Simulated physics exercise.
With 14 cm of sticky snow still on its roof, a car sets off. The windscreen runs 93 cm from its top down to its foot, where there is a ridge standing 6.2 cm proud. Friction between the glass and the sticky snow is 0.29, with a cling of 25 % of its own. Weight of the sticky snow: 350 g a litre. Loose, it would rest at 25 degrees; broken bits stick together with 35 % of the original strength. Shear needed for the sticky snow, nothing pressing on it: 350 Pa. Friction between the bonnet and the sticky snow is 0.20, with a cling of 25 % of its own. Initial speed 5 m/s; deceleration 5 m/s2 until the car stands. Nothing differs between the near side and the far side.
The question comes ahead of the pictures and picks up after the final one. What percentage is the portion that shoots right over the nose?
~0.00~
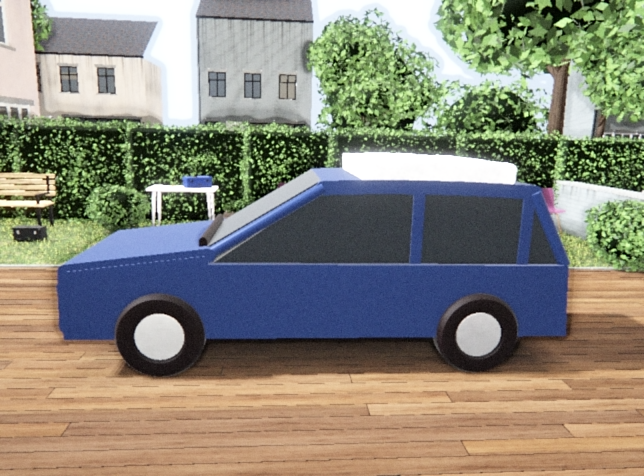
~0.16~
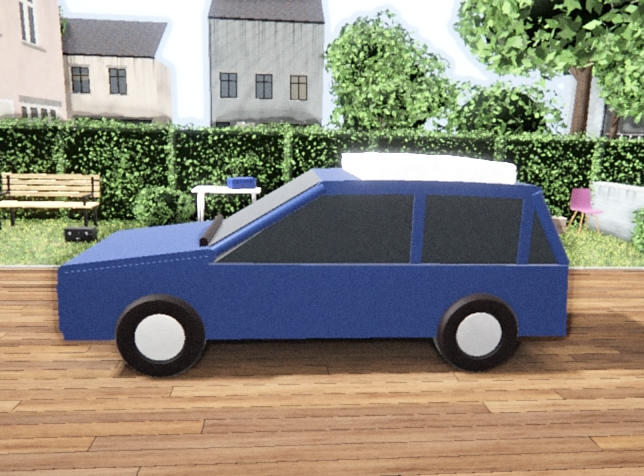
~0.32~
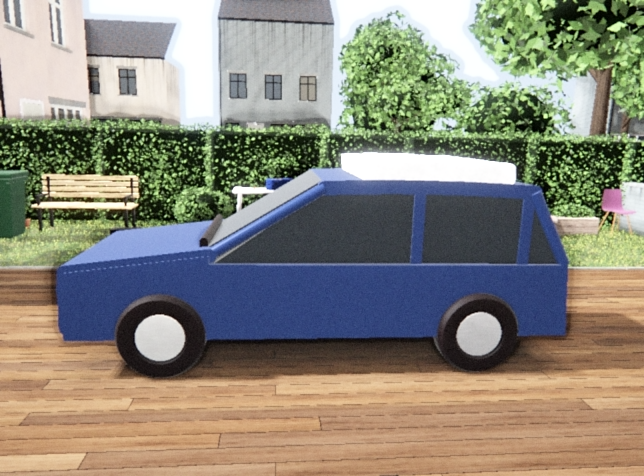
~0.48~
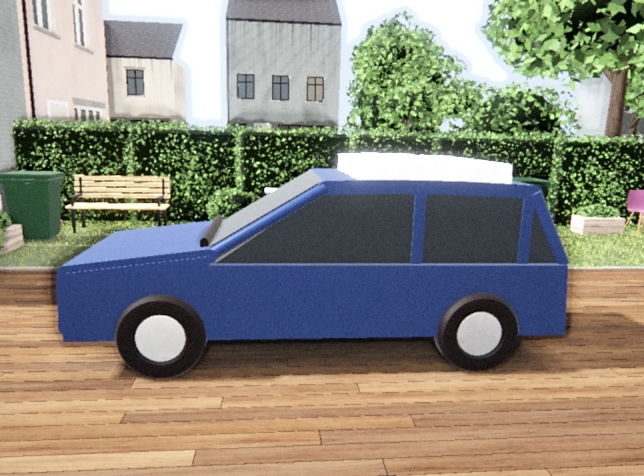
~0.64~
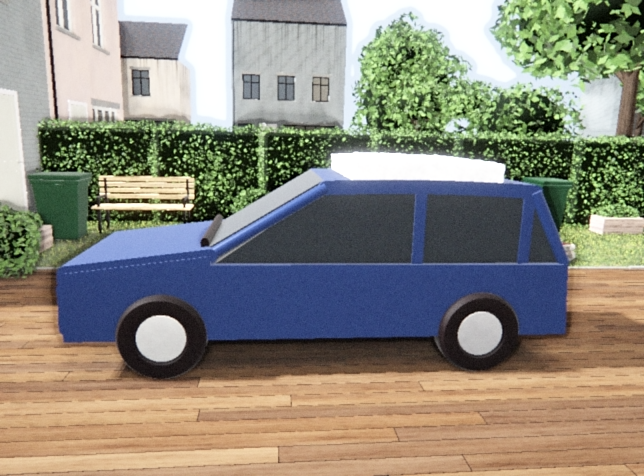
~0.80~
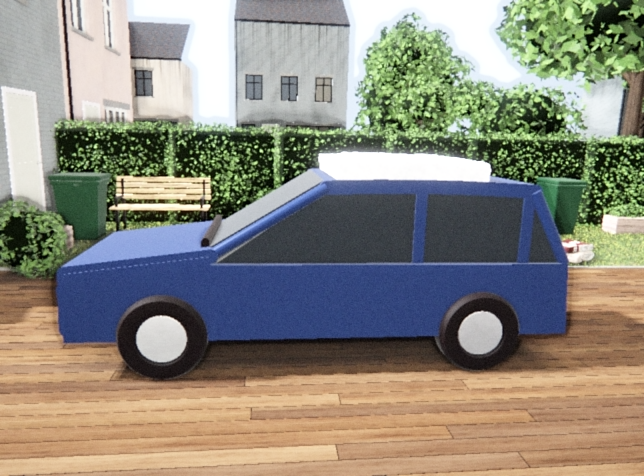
Roughly 2 per cent.
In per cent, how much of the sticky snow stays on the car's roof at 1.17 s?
Roughly 70 percent at that moment.
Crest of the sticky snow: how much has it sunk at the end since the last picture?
0 cm.
After 1.17 s, 69 % of the snow is on the roof, 31 % on the glass, none on the bonnet and none has gone off the nose.
After 1.62 s, 39 % of the snow is on the roof, 46 % on the glass, 15 % on the bonnet and none has gone off the nose.
After 2.06 s, 39 % of the snow is on the roof, 39 % on the glass, 22 % on the bonnet and none has gone off the nose.
After 2.50 s, 39 % of the snow is on the roof, 39 % on the glass, 20 % on the bonnet and 2 % has gone off the nose.
After 2.60 s, at the end, 39 % of the snow is on the roof, 39 % on the glass, 20 % on the bonnet and 2 % has gone off the nose.
